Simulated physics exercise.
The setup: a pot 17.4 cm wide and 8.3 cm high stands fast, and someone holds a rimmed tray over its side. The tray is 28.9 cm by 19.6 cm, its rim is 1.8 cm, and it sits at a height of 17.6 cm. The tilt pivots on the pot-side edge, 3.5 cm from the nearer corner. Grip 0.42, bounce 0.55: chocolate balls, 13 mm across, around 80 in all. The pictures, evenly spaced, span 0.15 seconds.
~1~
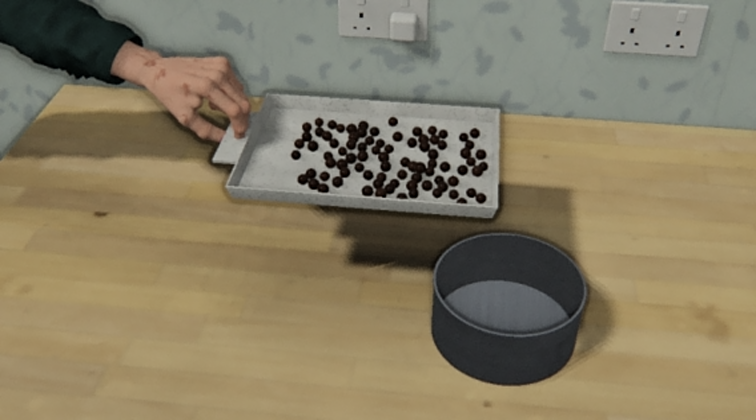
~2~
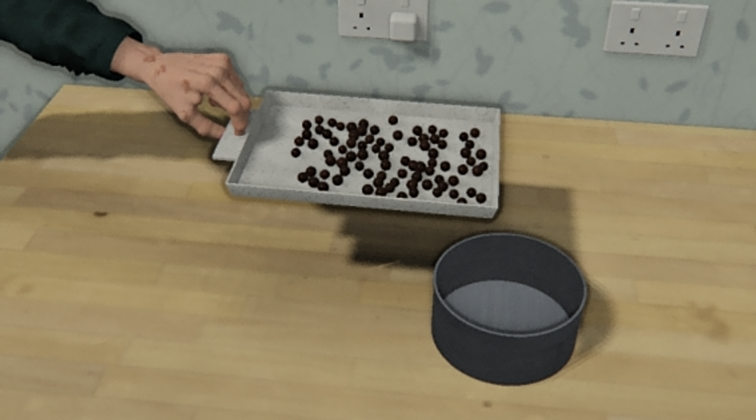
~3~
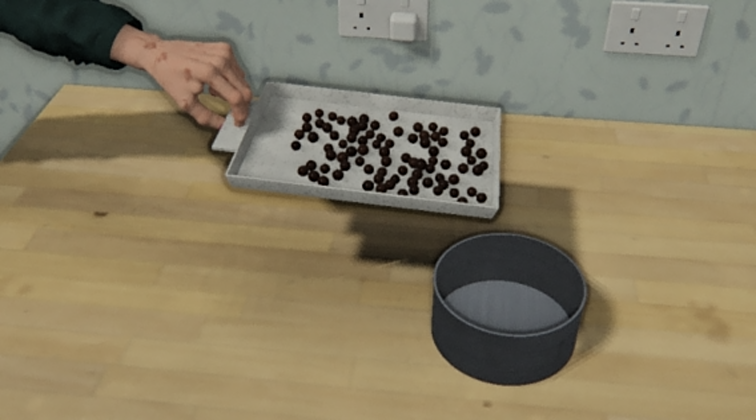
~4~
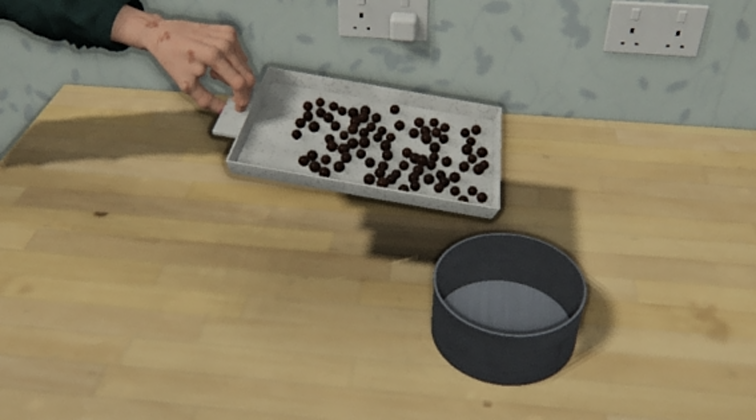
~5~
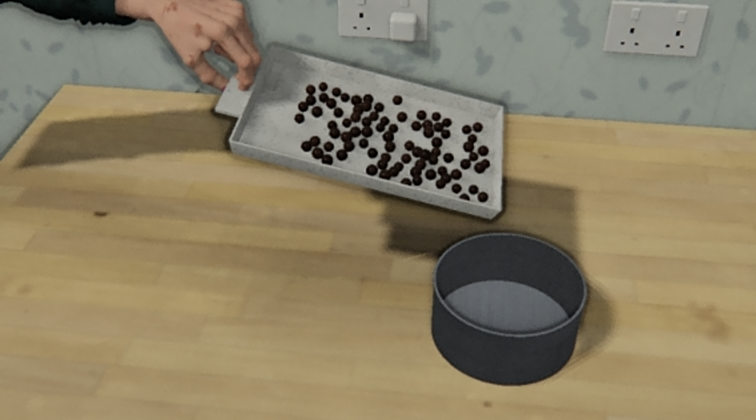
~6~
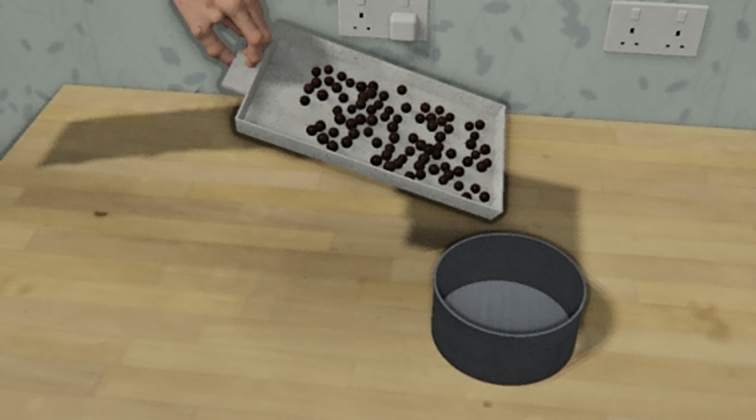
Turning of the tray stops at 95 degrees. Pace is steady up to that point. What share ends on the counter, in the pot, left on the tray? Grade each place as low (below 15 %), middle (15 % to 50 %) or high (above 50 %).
Counter - middle; pot - high; left on the tray - low.
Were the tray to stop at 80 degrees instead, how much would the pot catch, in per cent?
That would be around 60 percent.
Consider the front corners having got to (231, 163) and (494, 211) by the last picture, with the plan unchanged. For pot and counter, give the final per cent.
In the pot: 90 per cent; on the counter: 10 per cent.
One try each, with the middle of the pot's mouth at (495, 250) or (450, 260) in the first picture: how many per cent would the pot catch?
That gives roughly 50 per cent and then 10 per cent.
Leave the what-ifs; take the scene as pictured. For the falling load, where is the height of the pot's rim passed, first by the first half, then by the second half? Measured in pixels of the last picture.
Roughly (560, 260) to begin with, later roughly (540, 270).
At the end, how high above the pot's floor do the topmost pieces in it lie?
Close to 2.0 cm up.
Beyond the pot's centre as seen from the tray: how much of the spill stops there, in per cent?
Some 100 per cent of the spill lies beyond the centre.
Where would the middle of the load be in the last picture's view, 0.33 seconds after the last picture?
At about (513, 164).
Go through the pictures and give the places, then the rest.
In the first frame, tray tilt 0 degrees, front corners at (232, 184) and (493, 204); middle of the pieces at (384, 157); pot at (509, 281).
In the second frame, tray tilt 1 degrees, front corners at (231, 181) and (493, 204); middle of the pieces at (384, 156).
In the third frame, tray tilt 3 degrees, front corners at (231, 173) and (494, 205), lowest corner right front; middle of the pieces at (384, 152).
In the fourth frame, tray tilt 7 degrees, front corners at (232, 159) and (495, 205), lowest corner right front; middle of the pieces at (386, 146).
In the fifth frame, tray tilt 13 degrees, front corners at (235, 139) and (496, 206), lowest corner right front; middle of the pieces at (388, 137).
In the sixth frame, tray tilt 19 degrees, front corners at (242, 118) and (498, 207), lowest corner right front; middle of the pieces at (393, 127); pot at (509, 281).
Then, 0.20 s after the last picture, tilt 59 degrees; the tray holds 100 %, the pot 0 %.
Then, 0.33 s after the last picture, tilt 85 degrees; the tray holds 100 %, the pot 0 %.
Then, 0.59 s after the last picture, tilt 95 degrees; the tray holds 0 %, the pot 50 %.
In the end, counter 40 %, pot 60 %, tray 0 %.
